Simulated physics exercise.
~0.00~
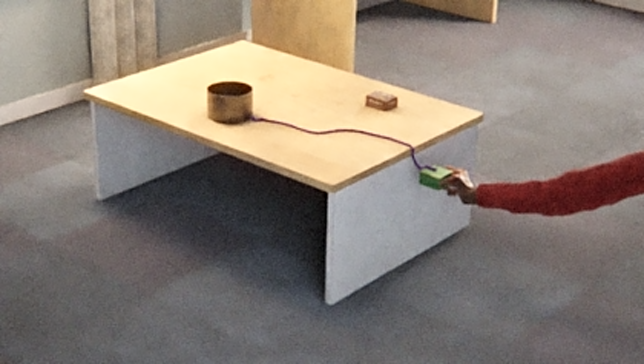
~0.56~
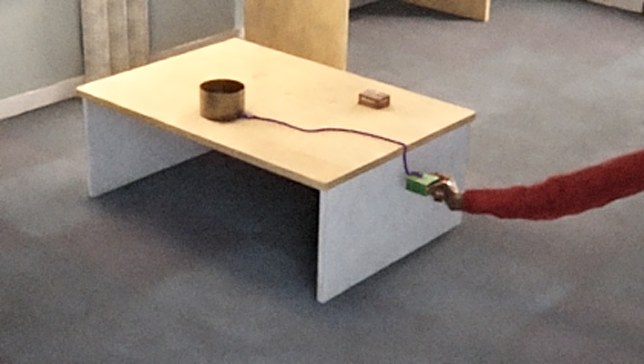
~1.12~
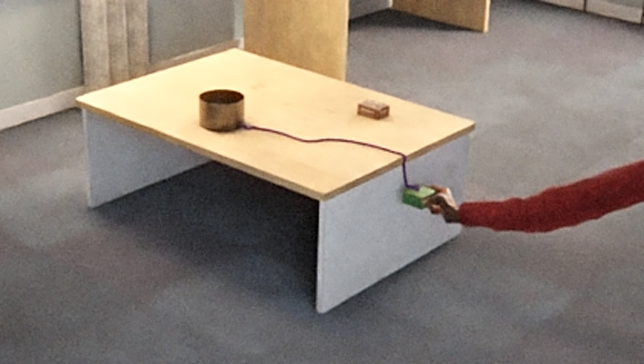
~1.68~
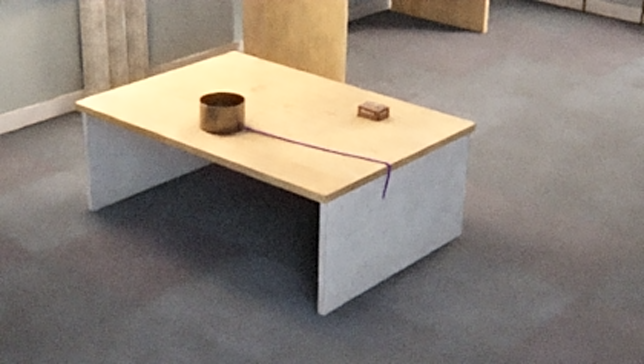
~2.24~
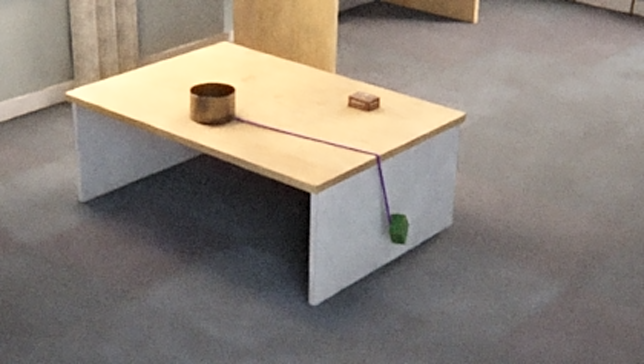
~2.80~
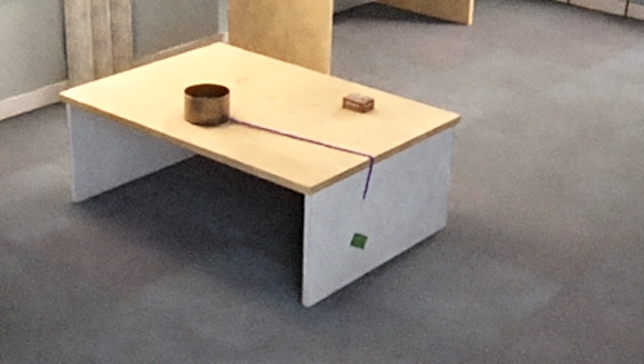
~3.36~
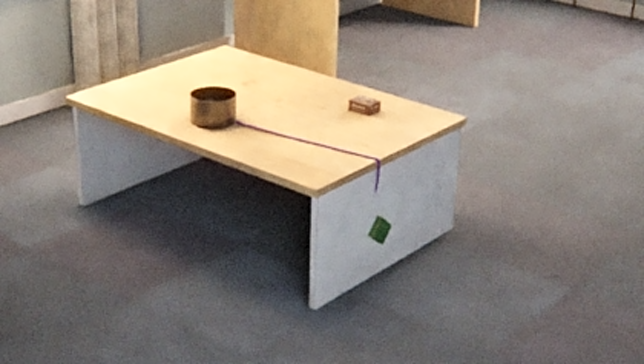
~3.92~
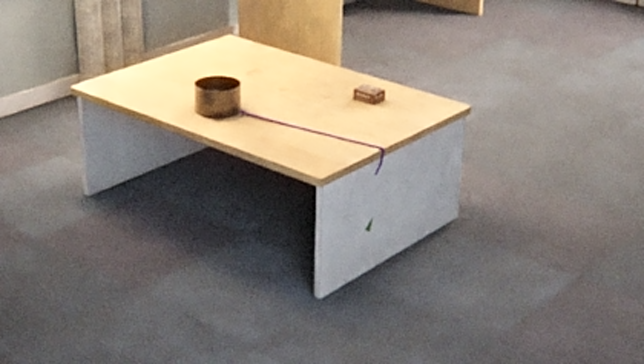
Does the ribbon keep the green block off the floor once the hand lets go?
Yes, the green block ends up dangling off the end of the desk, above the floor. The brown box keeps its place on top.
